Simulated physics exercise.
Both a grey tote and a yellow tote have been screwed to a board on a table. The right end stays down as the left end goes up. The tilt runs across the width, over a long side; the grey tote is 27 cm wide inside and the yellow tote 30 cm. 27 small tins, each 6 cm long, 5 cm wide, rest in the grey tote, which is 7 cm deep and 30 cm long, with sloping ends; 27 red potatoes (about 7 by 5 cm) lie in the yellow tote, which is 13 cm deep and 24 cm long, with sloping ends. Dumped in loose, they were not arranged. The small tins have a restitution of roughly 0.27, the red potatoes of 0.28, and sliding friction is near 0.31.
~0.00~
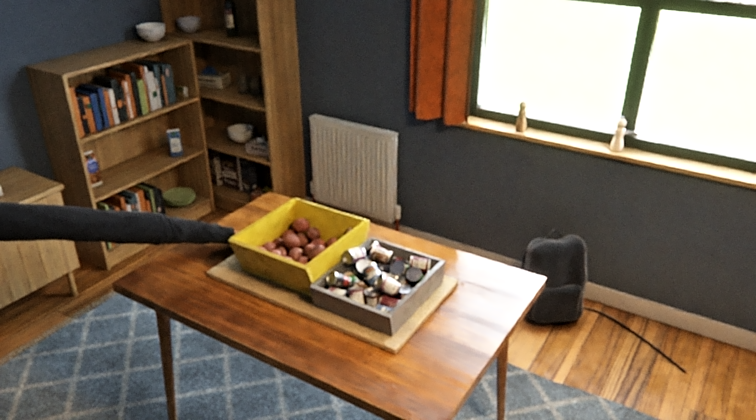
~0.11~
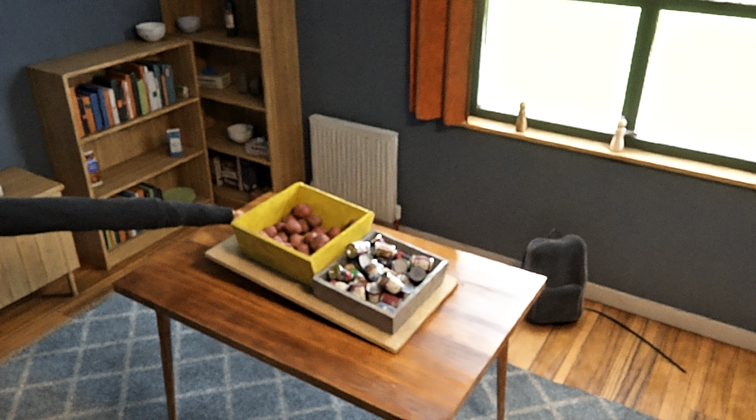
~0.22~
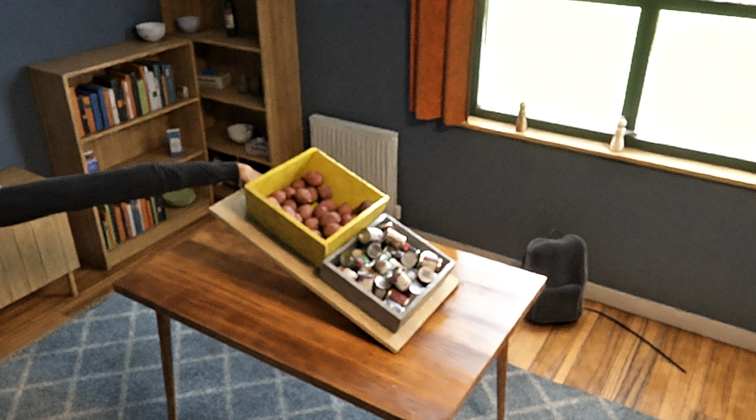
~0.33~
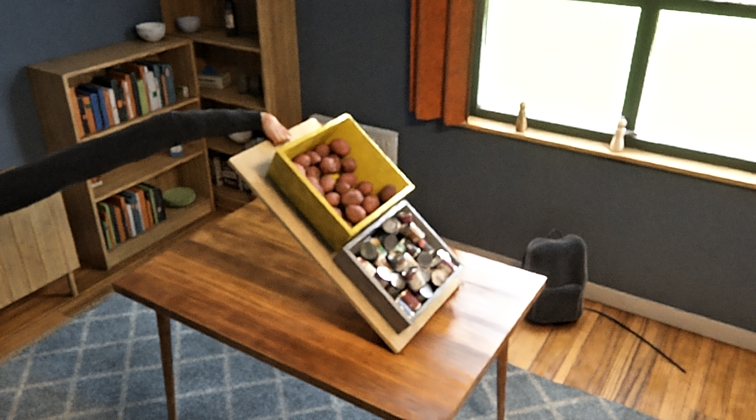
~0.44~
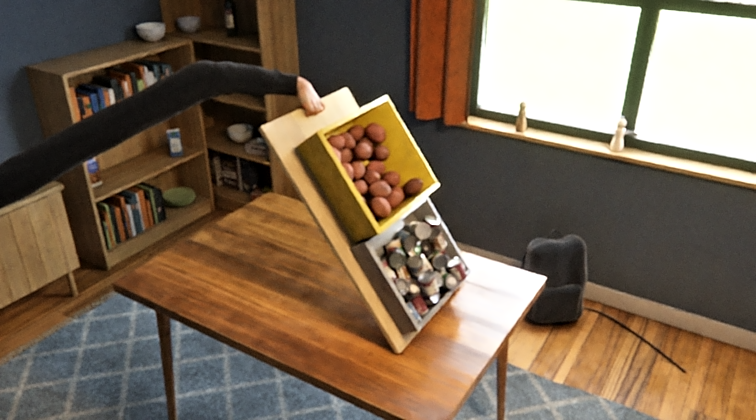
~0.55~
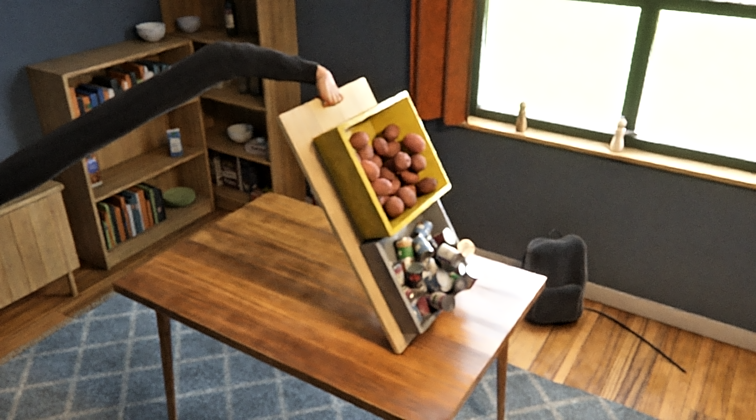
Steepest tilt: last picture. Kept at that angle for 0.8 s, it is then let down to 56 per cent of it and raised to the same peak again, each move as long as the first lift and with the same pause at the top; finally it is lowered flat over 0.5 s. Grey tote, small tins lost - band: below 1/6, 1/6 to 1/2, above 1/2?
1/6 to 1/2.
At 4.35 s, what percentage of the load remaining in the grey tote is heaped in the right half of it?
Near 60 per cent.
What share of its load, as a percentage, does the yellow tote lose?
Lost from the yellow tote: 30 percent.
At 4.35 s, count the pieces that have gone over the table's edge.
That count sits near 12.
After 1.16 s, tilt 59°; the grey tote is down by 9 of 27 and the yellow tote is down by 7 of 27.
After 1.92 s, tilt 33°; the grey tote is down by 9 of 27 and the yellow tote is down by 7 of 27.
After 2.98 s, tilt 59°; the grey tote is down by 9 of 27 and the yellow tote is down by 7 of 27.
When it is over (at 4.35 s), the grey tote is down by 9 of 27 and the yellow tote is down by 9 of 27. Asked share, 9 of 27, 33 per cent.
